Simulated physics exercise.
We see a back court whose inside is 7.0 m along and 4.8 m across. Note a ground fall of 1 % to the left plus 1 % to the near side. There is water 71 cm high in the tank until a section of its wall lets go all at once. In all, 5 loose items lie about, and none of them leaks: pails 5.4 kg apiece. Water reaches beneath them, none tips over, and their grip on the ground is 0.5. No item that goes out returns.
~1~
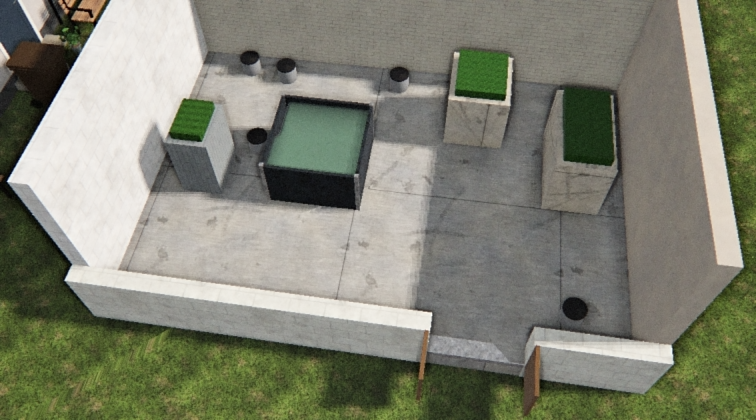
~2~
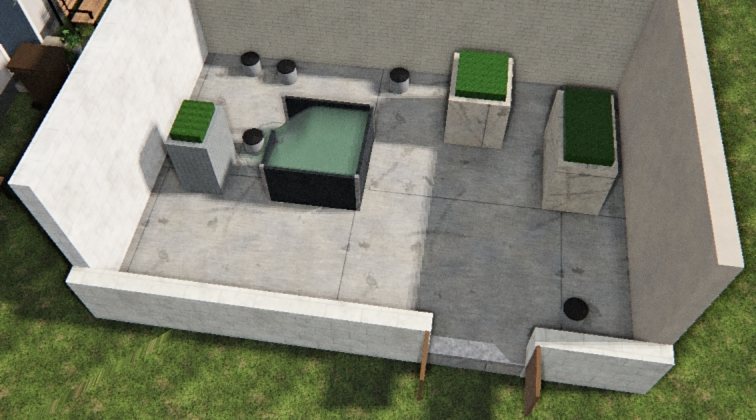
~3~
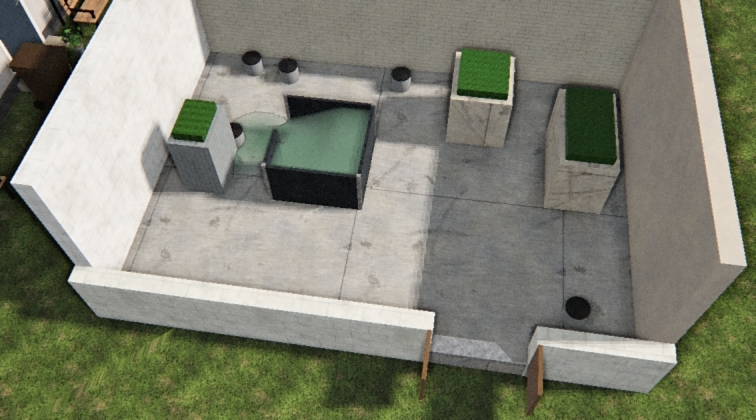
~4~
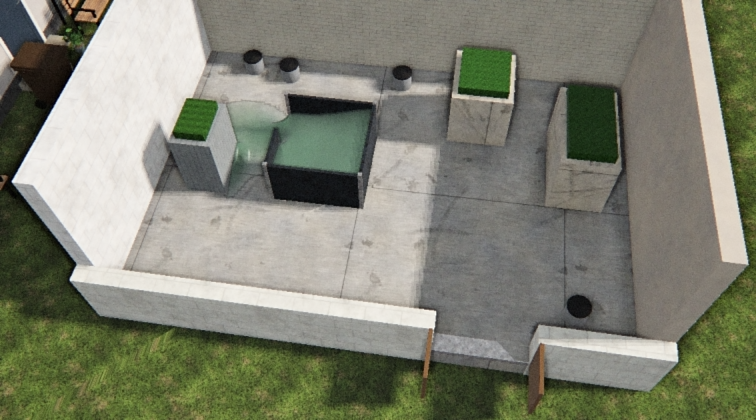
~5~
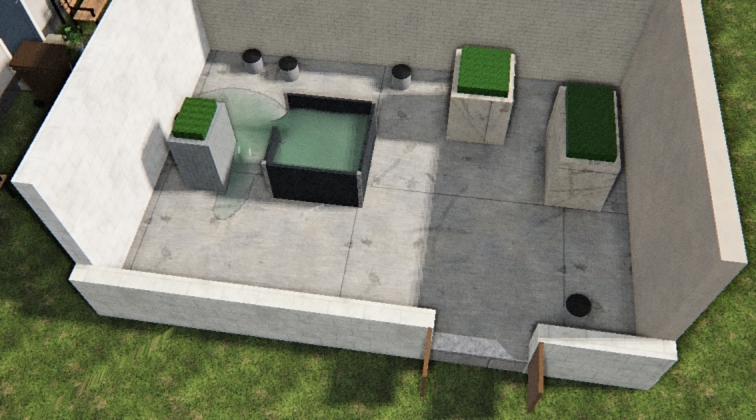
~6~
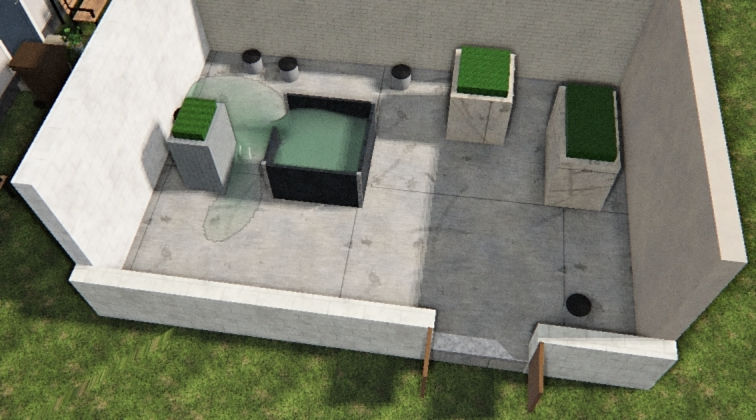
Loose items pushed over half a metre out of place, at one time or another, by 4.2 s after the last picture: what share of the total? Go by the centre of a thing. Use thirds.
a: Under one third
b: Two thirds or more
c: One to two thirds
(b) Two thirds or more.
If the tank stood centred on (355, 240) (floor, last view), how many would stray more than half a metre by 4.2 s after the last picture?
In that case 3 of them.
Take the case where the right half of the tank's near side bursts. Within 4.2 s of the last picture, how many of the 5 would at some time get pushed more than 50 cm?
Result: 1.
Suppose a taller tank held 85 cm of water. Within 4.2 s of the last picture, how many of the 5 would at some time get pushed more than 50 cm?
Count under that change: 4.
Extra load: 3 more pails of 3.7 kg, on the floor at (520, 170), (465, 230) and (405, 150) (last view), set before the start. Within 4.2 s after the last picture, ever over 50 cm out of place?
In turn: Under, under, short of it.
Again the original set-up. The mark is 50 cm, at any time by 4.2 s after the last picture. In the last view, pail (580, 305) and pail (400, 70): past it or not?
In the order asked, they come out within the limit and beyond the limit.
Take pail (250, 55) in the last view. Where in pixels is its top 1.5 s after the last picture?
Look for it near (279, 76).
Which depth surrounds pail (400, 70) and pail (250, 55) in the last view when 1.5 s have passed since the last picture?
About 0 and 5 cm.
Then, 0.4 s after the last picture 1 of 5 are over 50 cm from their spots; 1 afloat.
Then, 1.5 s after the last picture 2 of 5 are over 50 cm from their spots; 1 afloat.
Then, 2.8 s after the last picture 4 of 5 are over 50 cm from their spots; 0 afloat.
Then, 4.2 s after the last picture 4 of 5 are over 50 cm from their spots, and 4 have been at some point; 1 afloat.
